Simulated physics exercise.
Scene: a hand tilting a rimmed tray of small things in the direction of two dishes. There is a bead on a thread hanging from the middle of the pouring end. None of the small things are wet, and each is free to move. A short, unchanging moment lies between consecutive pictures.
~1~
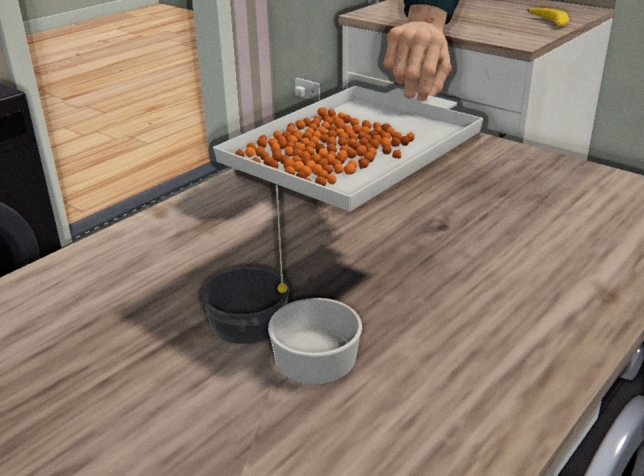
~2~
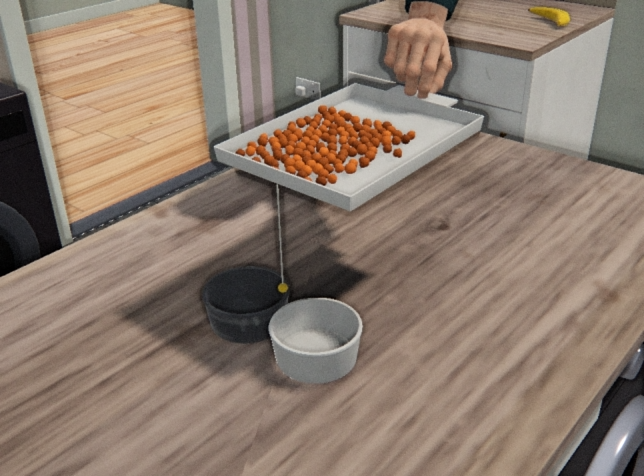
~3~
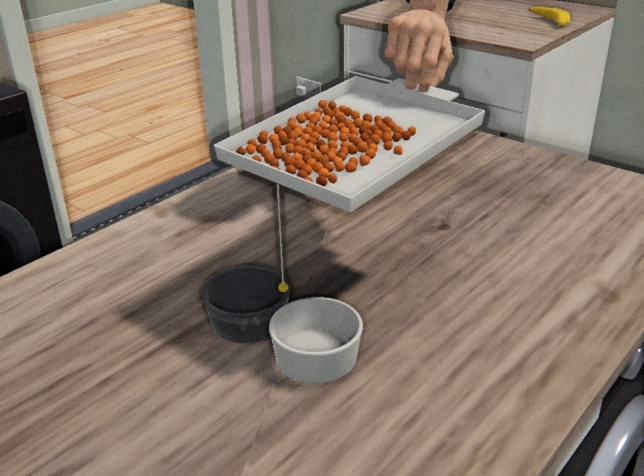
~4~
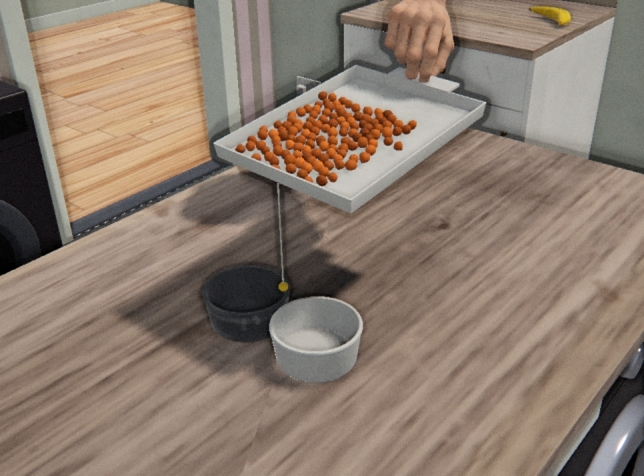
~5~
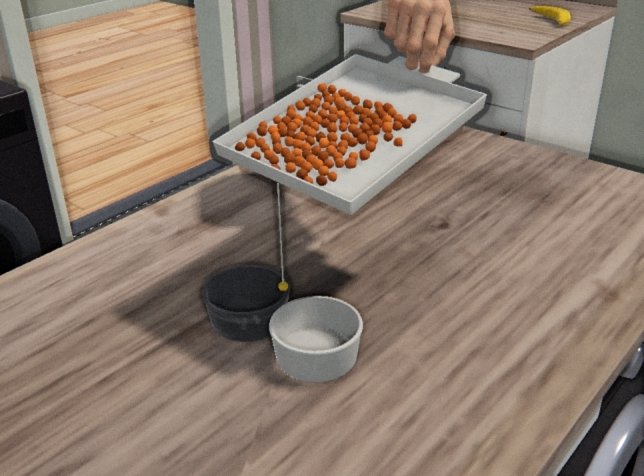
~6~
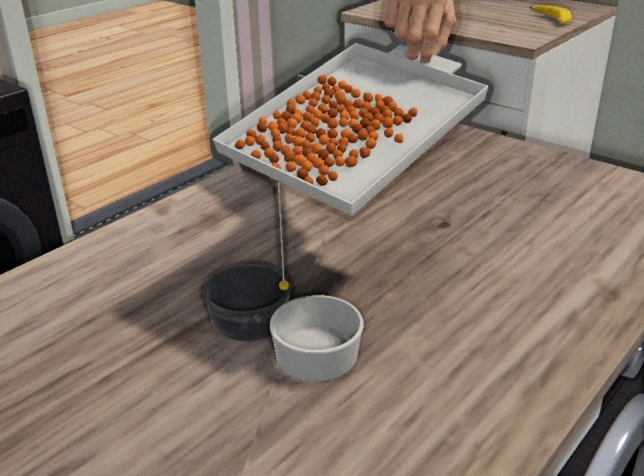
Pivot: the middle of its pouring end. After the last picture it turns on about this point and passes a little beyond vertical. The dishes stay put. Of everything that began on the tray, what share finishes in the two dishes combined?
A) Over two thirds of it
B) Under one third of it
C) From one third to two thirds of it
The answer is C.
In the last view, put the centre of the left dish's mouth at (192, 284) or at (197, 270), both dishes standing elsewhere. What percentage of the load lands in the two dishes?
In order: 40 percent and 10 percent.
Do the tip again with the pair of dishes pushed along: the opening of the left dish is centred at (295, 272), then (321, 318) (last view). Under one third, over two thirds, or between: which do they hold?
Try 1 - under a third; try 2 - the middle third.
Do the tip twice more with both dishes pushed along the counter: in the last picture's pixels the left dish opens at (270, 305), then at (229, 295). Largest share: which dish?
On the first try it would be the one on the right, and on the second the one on the right.
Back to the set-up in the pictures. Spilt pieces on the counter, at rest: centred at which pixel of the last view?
Approximate centre, last frame: (244, 391).
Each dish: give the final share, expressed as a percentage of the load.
0 % left, 50 % right.
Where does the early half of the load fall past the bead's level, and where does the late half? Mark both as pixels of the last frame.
Early half (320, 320), late half (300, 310).
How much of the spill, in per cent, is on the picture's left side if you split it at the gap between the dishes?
Roughly 70 %.
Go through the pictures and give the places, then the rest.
In the first frame, corners of the pouring end at (216, 147) and (350, 195), level; middle of the load at (332, 142), coated peanuts; left dish at (216, 322); right dish at (286, 361); bead on its thread at (282, 288).
In the second frame, corners of the pouring end at (217, 146) and (350, 195), level; middle of the load at (332, 141).
In the third frame, corners of the pouring end at (217, 145) and (351, 196), tipped barely, lowest at the right corner; middle of the load at (333, 137).
In the fourth frame, corners of the pouring end at (216, 143) and (351, 198), tipped a little, lowest at the right corner; middle of the load at (333, 132).
In the fifth frame, corners of the pouring end at (216, 141) and (350, 200), tipped a little, lowest at the right corner; middle of the load at (332, 128).
In the sixth frame, corners of the pouring end at (216, 139) and (351, 202), tipped a little, lowest at the right corner; middle of the load at (332, 123); left dish at (218, 319); right dish at (287, 358).
Soon, tray tipped steeply; all on the tray.
A while on, tray tipped right over; all on the tray.
Towards the end, tray tipped past a quarter turn; about half in the right dish; a stray few in the left dish; about half outside both.
Finally, tray tipped past a quarter turn; about half in the right dish; a stray few in the left dish; about half outside both.
